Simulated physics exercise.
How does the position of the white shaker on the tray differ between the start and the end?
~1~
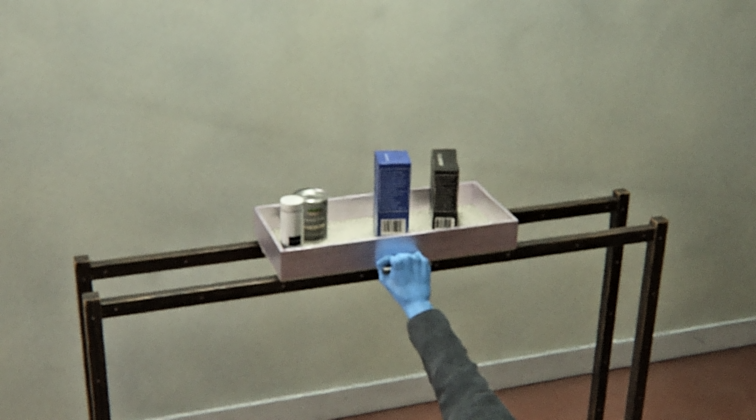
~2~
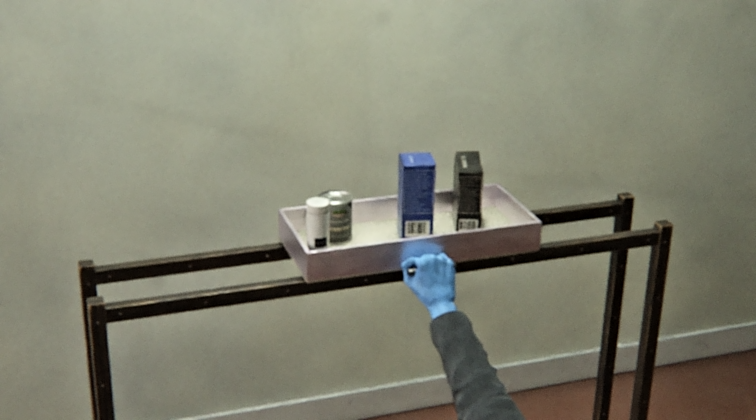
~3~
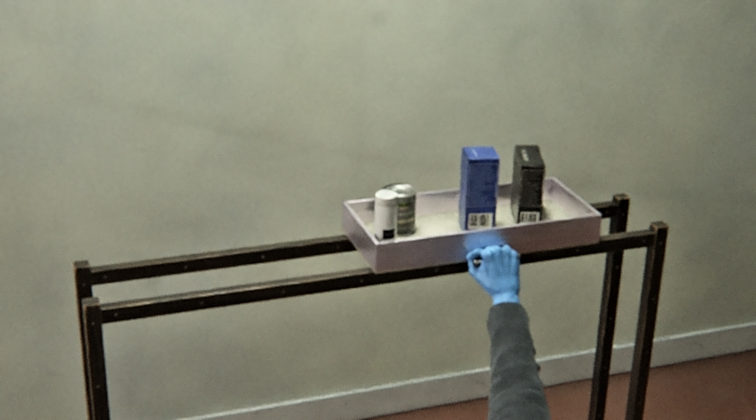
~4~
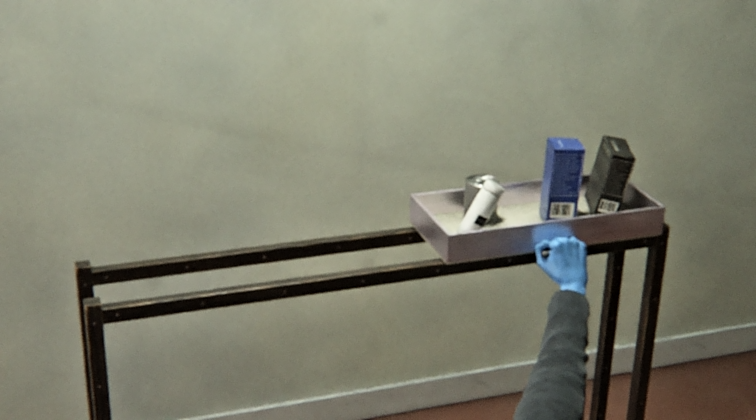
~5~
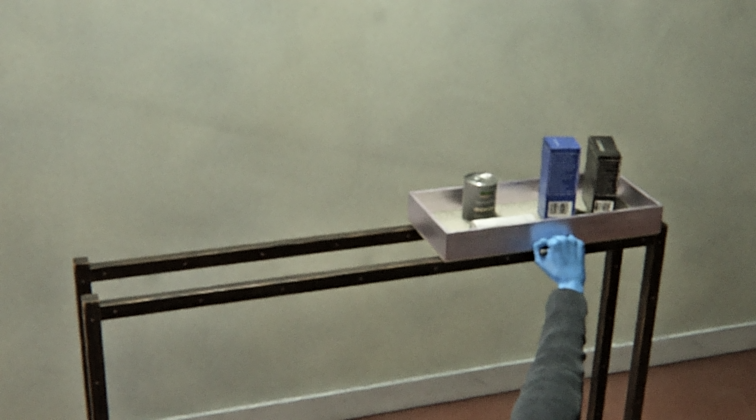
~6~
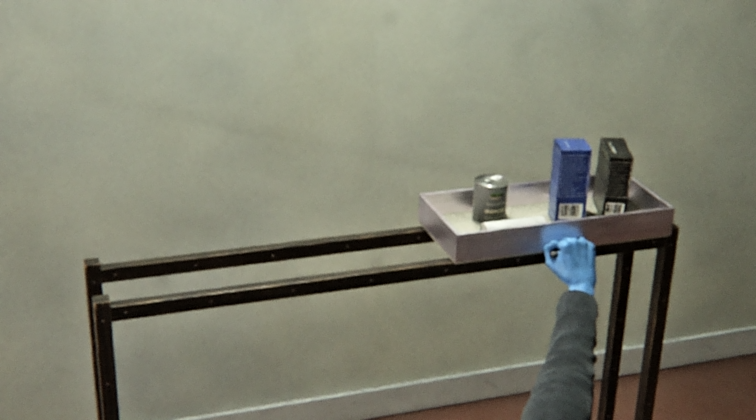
At the start the white shaker stands upright beside the grey tin, and at the end it lies on its side in the tray.
